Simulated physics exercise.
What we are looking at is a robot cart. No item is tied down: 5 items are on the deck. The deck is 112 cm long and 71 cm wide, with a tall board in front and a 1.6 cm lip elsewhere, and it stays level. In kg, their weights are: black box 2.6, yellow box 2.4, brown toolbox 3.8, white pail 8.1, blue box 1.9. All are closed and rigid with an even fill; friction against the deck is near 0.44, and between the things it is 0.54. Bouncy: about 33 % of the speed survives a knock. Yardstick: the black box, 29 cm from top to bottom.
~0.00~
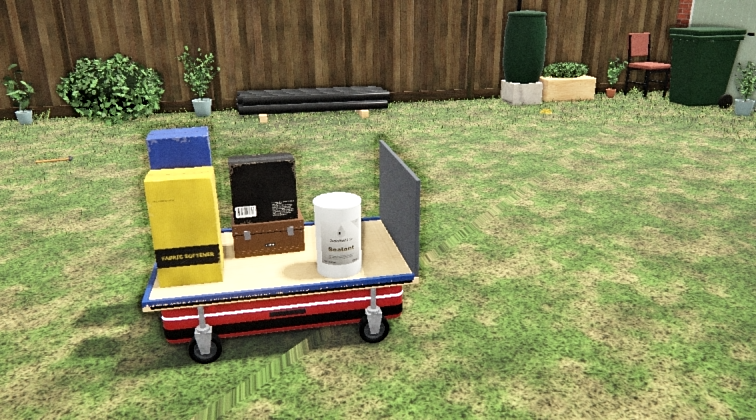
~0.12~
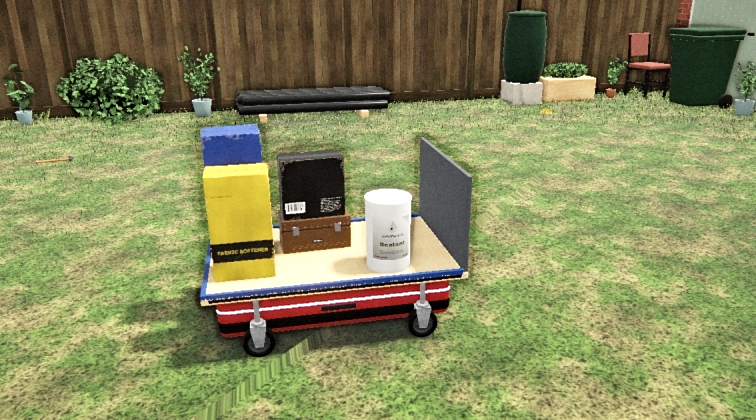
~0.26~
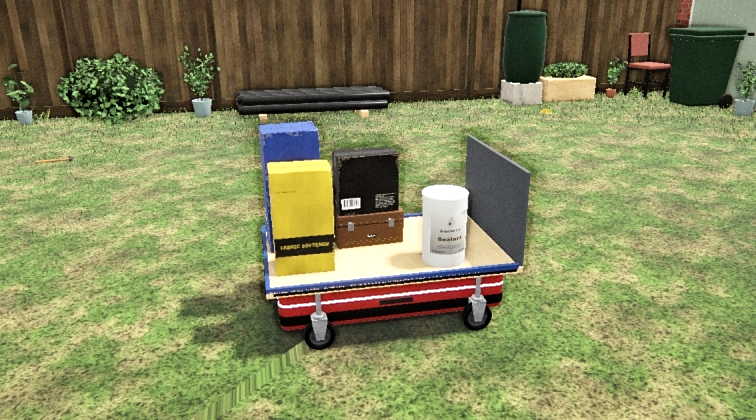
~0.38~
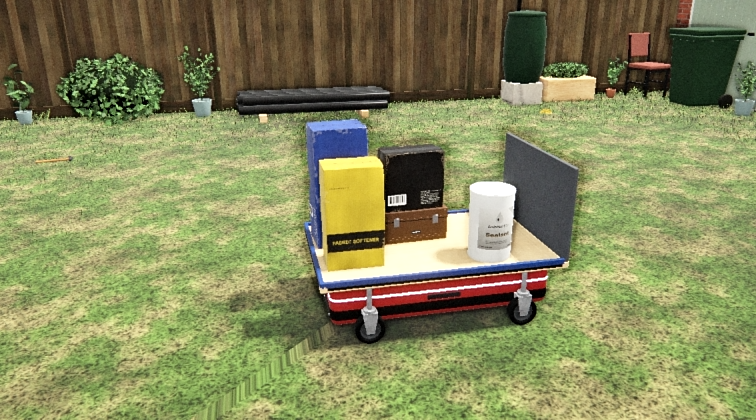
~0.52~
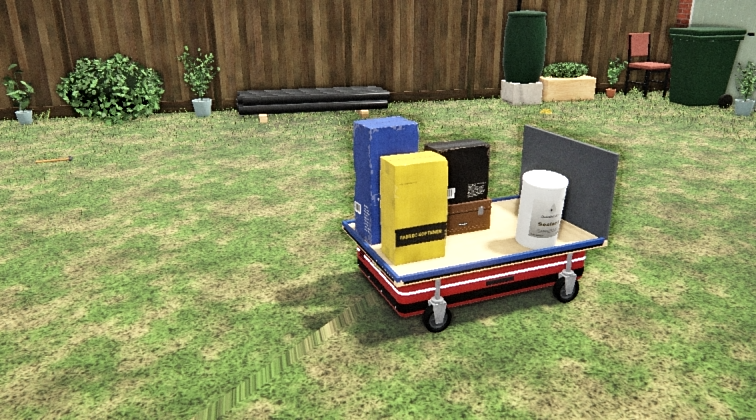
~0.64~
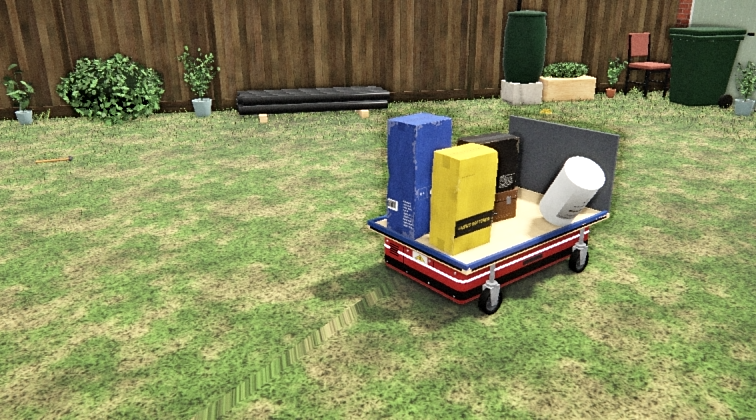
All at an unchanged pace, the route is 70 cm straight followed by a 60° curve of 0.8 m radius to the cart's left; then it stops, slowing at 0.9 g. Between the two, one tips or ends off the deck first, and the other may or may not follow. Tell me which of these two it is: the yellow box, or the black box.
Of the two, it is the first.
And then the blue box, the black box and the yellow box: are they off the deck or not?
Final state - the blue box stays within bounds; the black box ends out of bounds; the yellow box ends out of bounds.
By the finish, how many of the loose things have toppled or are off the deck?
I count 3.
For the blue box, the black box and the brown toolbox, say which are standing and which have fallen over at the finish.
Well, the blue box holds steady, the black box tumbles down, and the brown toolbox holds steady.
After 0.84 s, cart 160 cm along, turned 53°; white pail now off the deck; yellow box 21° off upright near (525, 177); black box 7° off upright near (516, 148).
After 1.24 s, cart 204 cm along, turned 60°, stopped; yellow box now off the deck; black box 40° off upright near (538, 131); brown toolbox moved 24 cm.
After 1.64 s, cart 204 cm along, turned 60°, stopped; black box now off the deck; brown toolbox moved 27 cm; blue box moved 26 cm.
In the end (2.4 s), off the deck, black box, yellow box and white pail; not toppled but over 10 cm from the start, brown toolbox and blue box. At the end, from the last picture's camera, yellow box near (680, 188). Yellow box went at 0.92 s; black box went at 1.22 s.
